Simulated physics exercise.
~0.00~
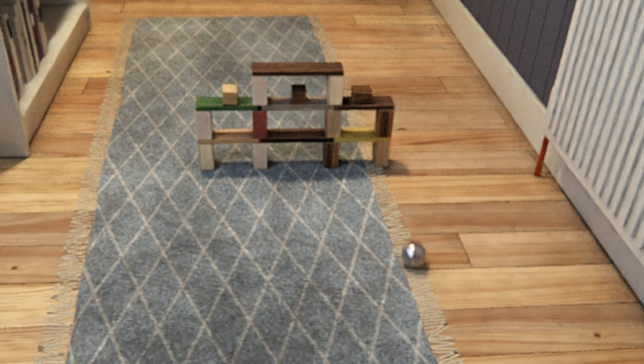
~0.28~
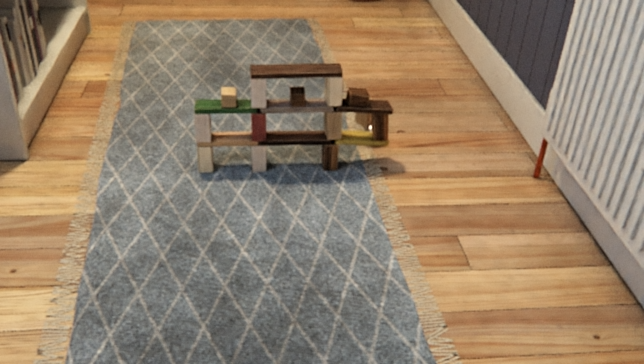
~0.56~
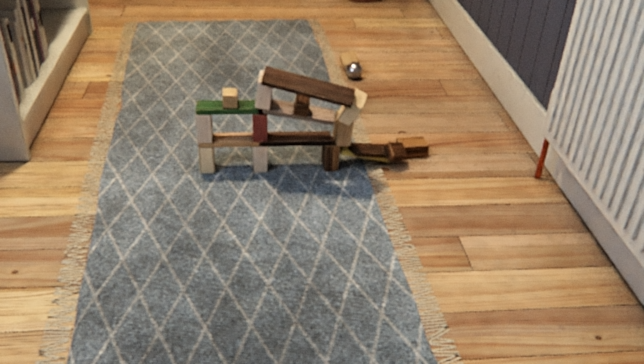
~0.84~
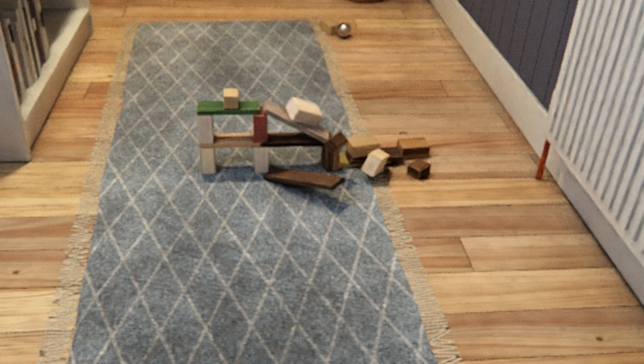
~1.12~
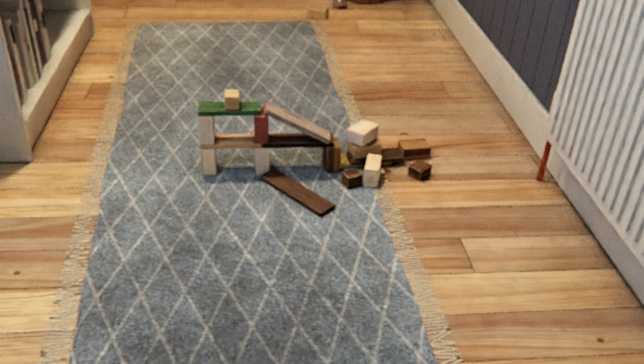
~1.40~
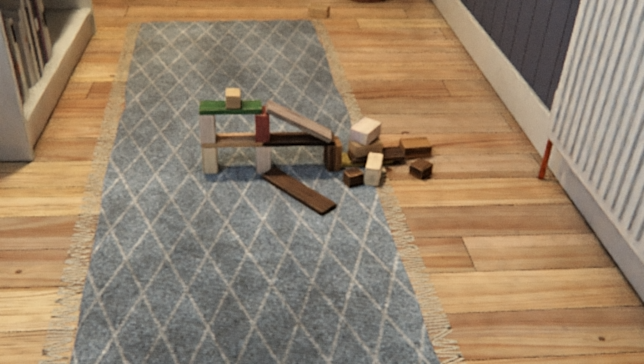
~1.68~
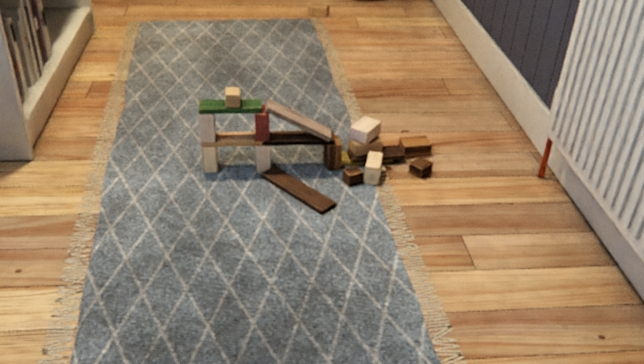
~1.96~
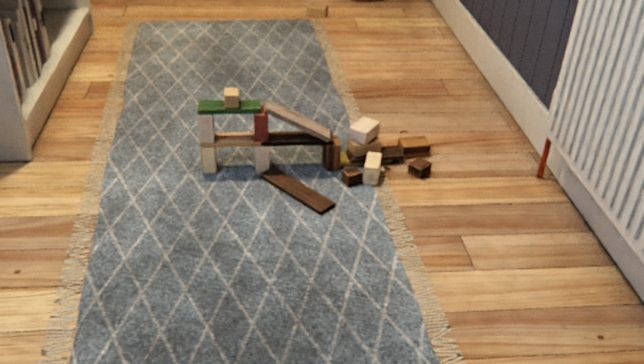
A steel ball rolled up along the rug's edge into the right end of a small block building, knocking that side and the top level into a heap before rolling out of view, while the red post and the green plank on the left stayed up.
